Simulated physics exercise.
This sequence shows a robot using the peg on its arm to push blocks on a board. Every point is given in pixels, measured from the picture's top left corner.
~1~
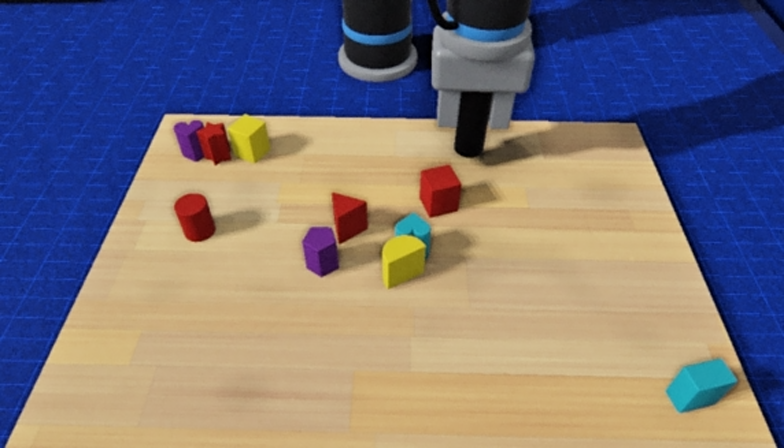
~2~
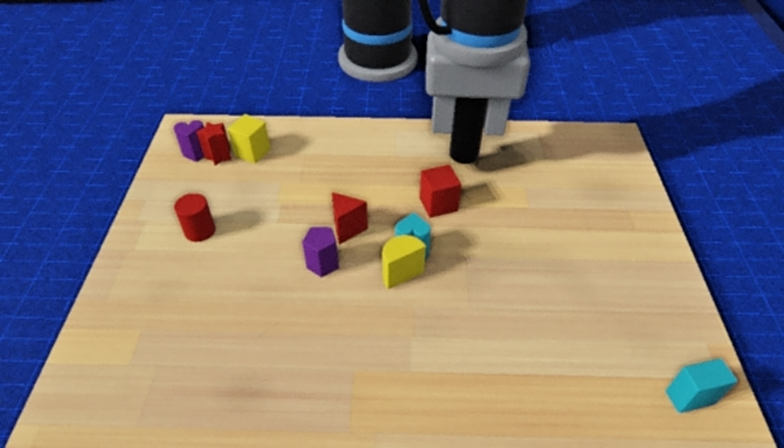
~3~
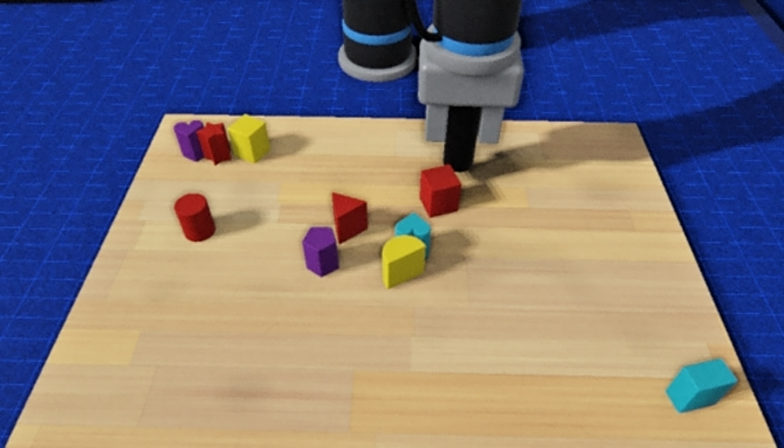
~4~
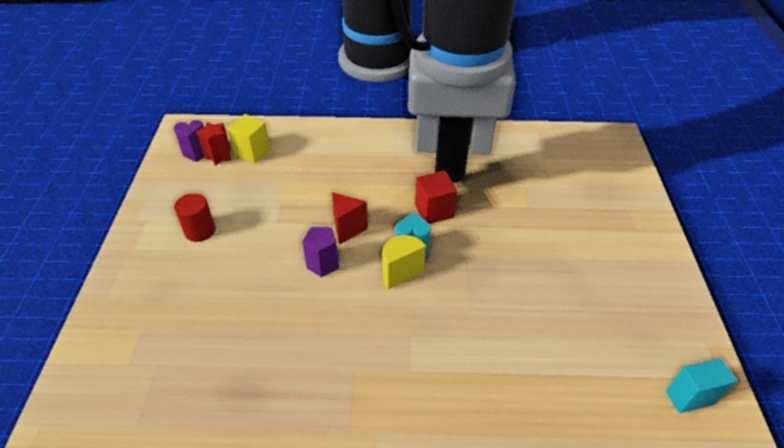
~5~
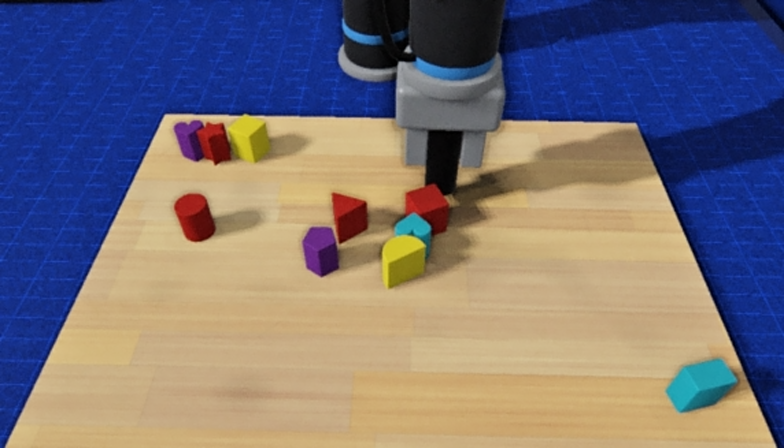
In the video, a robot arm lowers its black peg toward a red cube on a wooden board, then pushes the cube a short way down and left, up close to the turquoise heart-shaped block, while the other blocks stay still.
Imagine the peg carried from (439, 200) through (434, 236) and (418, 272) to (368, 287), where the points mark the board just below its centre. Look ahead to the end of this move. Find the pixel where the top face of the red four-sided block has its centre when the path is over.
The centre of its top face lies at (330, 260).
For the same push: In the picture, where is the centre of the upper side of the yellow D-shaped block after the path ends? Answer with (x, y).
The middle of its upper face should be somewhere near (361, 292).
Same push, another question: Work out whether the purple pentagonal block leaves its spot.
It is no longer where it was.
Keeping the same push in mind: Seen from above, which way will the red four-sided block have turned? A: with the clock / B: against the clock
A - with the clock.
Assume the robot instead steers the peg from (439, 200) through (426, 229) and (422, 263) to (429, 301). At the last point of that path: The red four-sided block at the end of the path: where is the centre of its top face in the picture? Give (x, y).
The middle of its upper face will lie at (403, 302).
On the path given first. One third of the way, peg at (436, 221); yellow D-shaped block at (391, 266), turned 25° anticlockwise; turquoise heart-shaped block at (384, 244), turned 30° anticlockwise; red four-sided block at (407, 225), turned 50° clockwise.
Two thirds of the way, peg at (419, 258); yellow D-shaped block at (382, 275), turned 45° anticlockwise; turquoise heart-shaped block at (345, 253), turned 40° anticlockwise; red four-sided block at (383, 244), turned 120° clockwise.
At the end, peg at (368, 273); purple pentagonal block at (306, 236), turned 30° clockwise; yellow D-shaped block at (361, 292), turned 100° anticlockwise; turquoise heart-shaped block at (292, 263); red four-sided block at (330, 260), turned 105° clockwise.
